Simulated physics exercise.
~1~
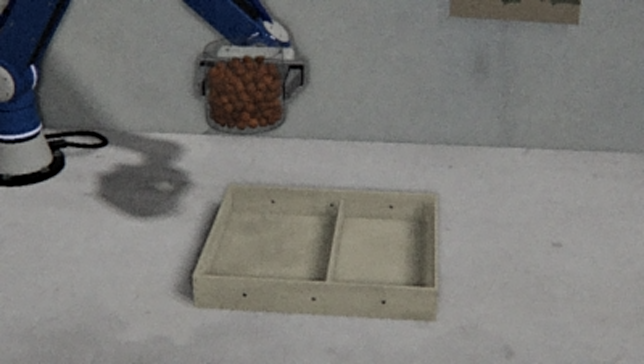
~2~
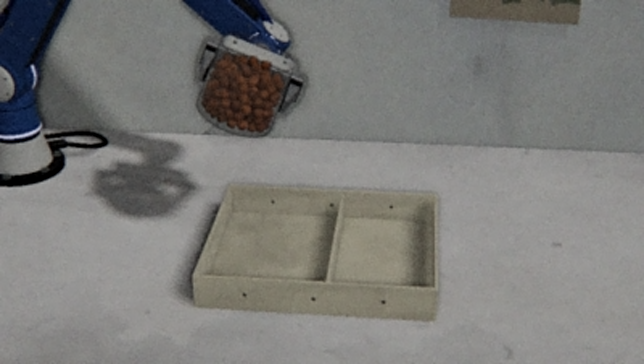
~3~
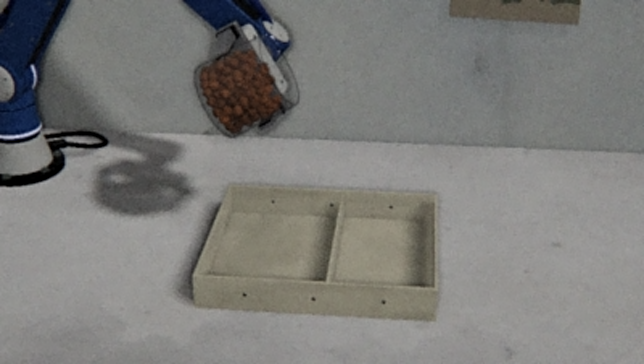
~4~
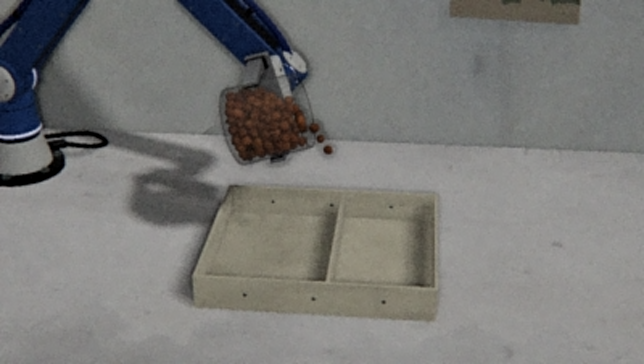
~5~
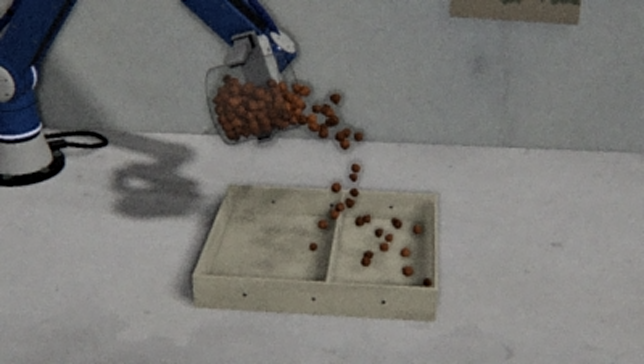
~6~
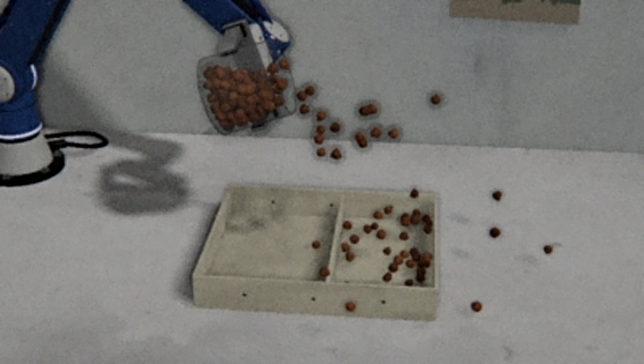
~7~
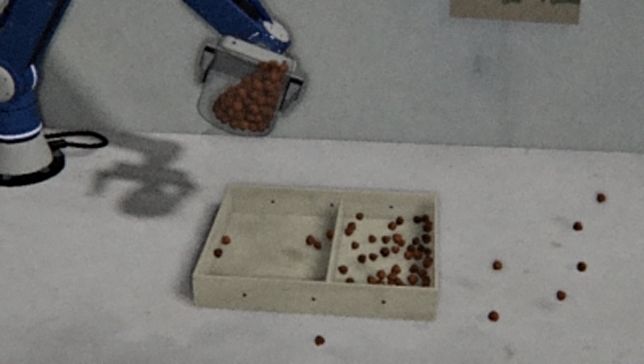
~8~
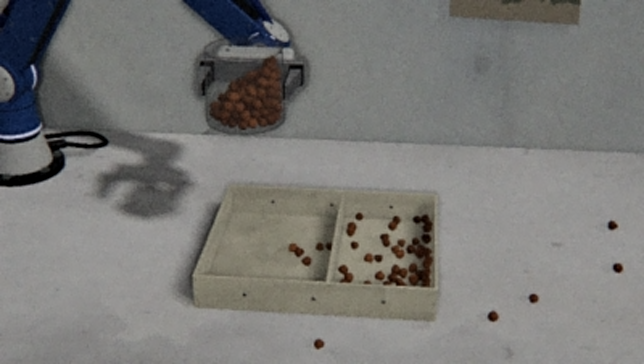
A blue robot arm tipped a clear cup of hazelnuts above a divided tray, spilling some mostly into the right section, with a few in the left and several on the table, then turned the cup upright with many still inside.
